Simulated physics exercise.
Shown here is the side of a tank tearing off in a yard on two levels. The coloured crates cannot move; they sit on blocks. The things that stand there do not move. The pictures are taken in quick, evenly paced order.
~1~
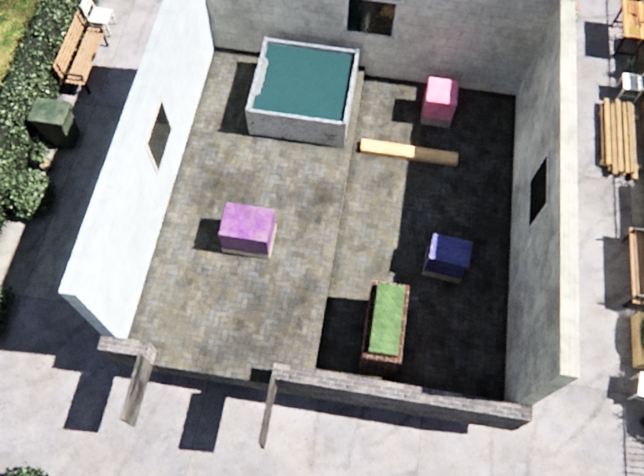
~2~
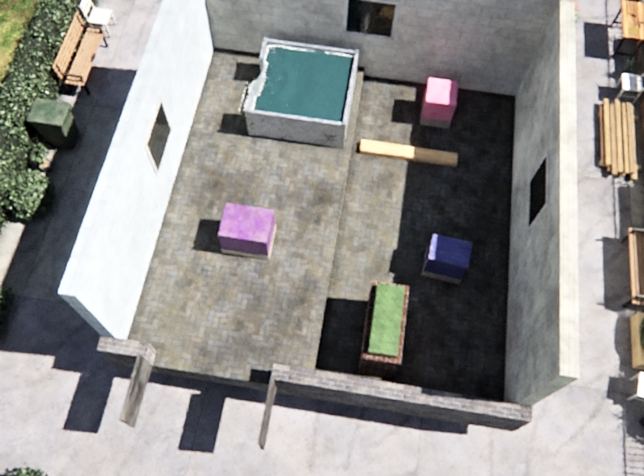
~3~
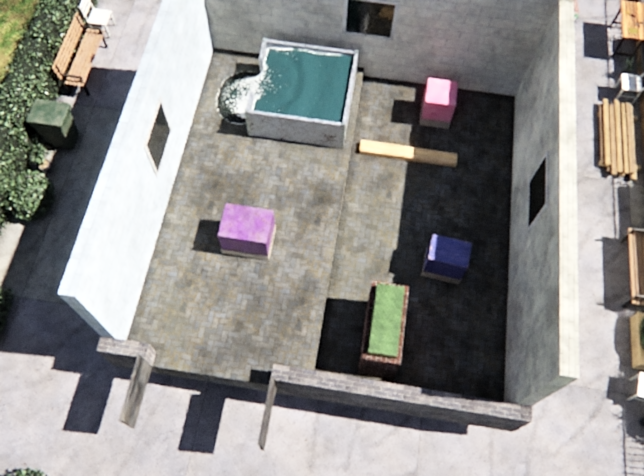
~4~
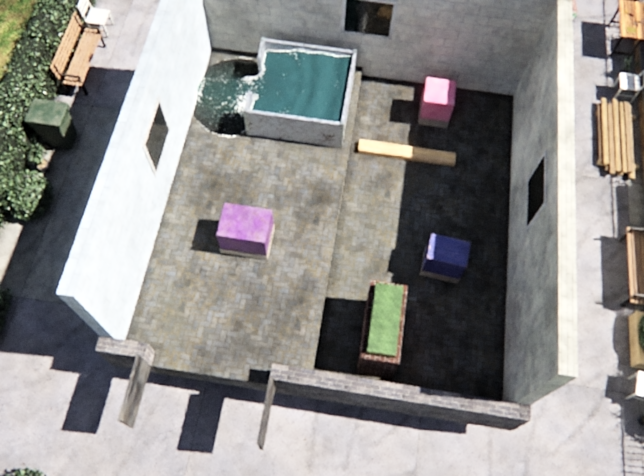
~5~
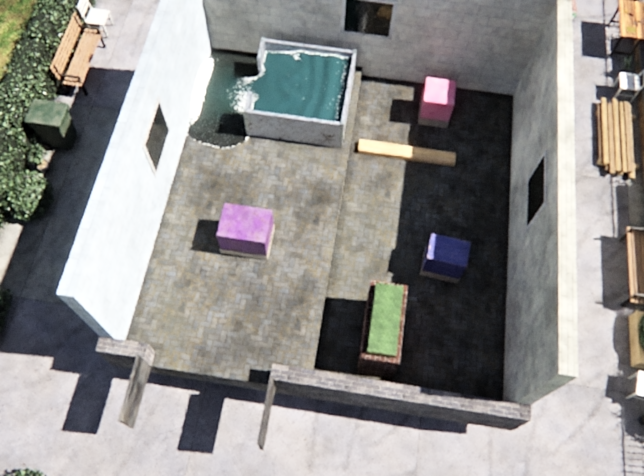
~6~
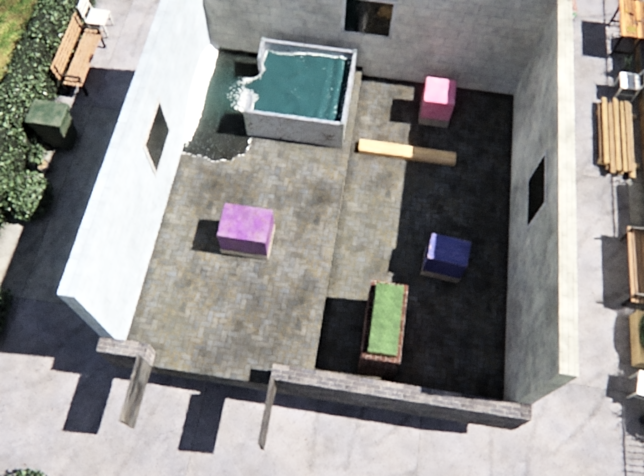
In a walled, paved yard seen from above, an open tank of teal water stands whole and still near the back wall. Its left side breaks open and water pours out, foaming, across the paving to the pale left wall, then spreads a little way forward, while the coloured blocks stay still.
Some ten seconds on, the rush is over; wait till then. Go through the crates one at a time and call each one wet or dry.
The purple crate is dry. The blue crate is dry. The pink crate is dry.
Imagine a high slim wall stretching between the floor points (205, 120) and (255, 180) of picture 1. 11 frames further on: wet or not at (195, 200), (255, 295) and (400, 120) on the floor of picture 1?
The first point comes out inundated, the next unwetted, the last unwetted.
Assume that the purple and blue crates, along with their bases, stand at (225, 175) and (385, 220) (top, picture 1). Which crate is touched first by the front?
I'd say the purple crate comes first.
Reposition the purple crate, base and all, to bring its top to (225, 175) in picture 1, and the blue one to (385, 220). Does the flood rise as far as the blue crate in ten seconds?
Well, the blue one is left untouched in the end.
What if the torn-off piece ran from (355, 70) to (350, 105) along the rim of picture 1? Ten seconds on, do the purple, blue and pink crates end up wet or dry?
As it turns out, the purple crate stays unwetted, the blue crate stays unwetted, and the pink crate is swamped.
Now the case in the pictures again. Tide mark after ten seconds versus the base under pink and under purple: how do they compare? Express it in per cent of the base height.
Roughly 60 percent, then 60 percent.
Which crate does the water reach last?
That would be the blue one.
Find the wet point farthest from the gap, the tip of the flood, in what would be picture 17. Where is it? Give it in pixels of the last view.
Approximate pixel: (131, 326).
A moment on, water covers 10 % of the floor; the purple crate not reached, the blue crate not reached, the pink crate not reached.
Next, water covers 25 % of the floor; the purple crate water round its plinth, the blue crate not reached, the pink crate not reached.
Then, water covers 40 % of the floor; the purple crate water round its plinth, the blue crate not reached, the pink crate water round its plinth.
Later, water covers 65 % of the floor; the purple crate water round its plinth, the blue crate water round its plinth, the pink crate water round its plinth.
In the end, water covers 85 % of the floor; the purple crate stayed above the water, the blue crate stayed above the water, the pink crate stayed above the water.
